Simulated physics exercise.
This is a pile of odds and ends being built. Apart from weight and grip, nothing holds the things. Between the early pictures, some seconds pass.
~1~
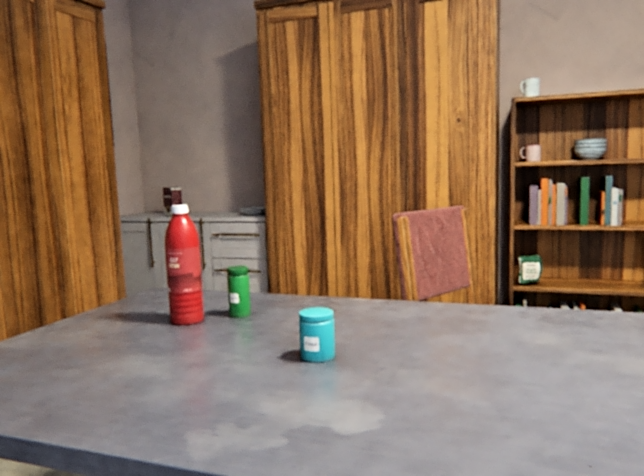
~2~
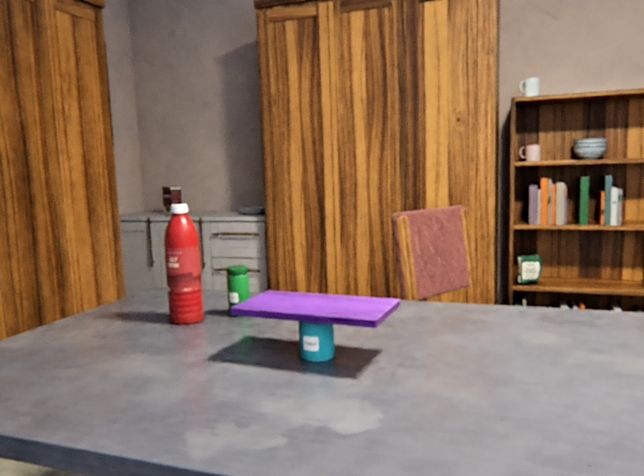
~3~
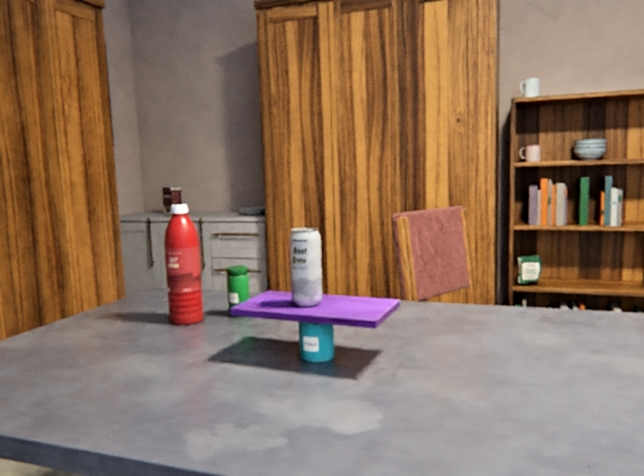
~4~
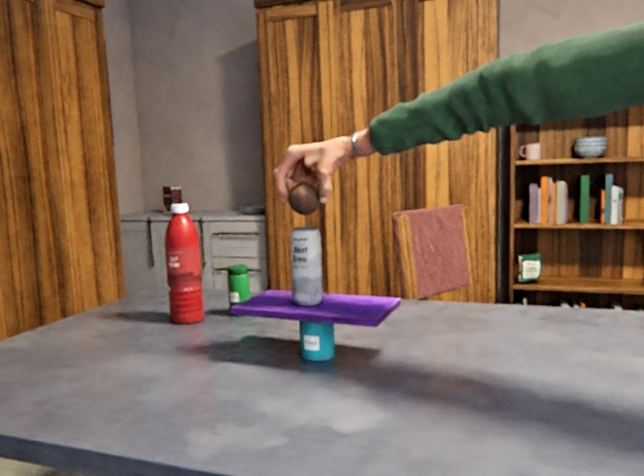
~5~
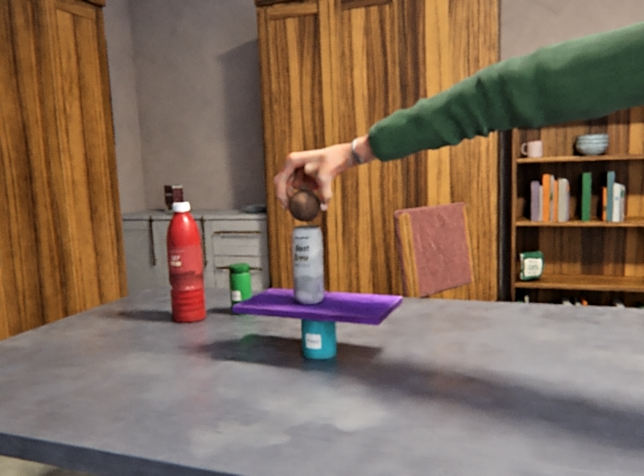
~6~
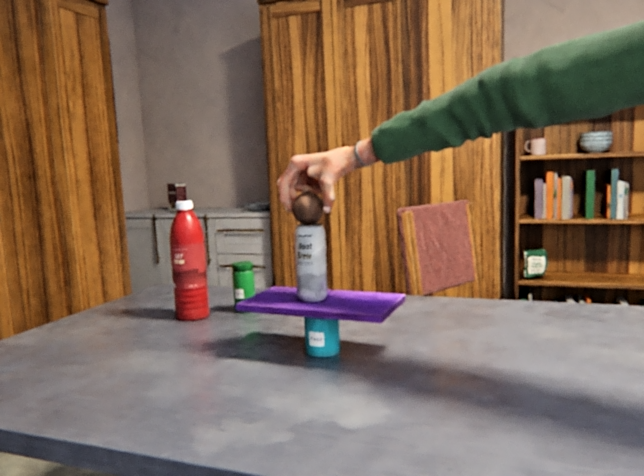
A purple board appeared on top of the turquoise jar, then a white can on the board, and a hand in a green sleeve lowered a round brown onion onto the can.
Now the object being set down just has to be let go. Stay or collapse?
It is going to stay together.
Then, 0.50 s after the last picture, nothing has stirred.
Then, 1.50 s after the last picture, brown onion resting near (308, 209).
At rest, all 6 in place. Seen from the same camera at the end, brown onion near (308, 209). The pile holds.
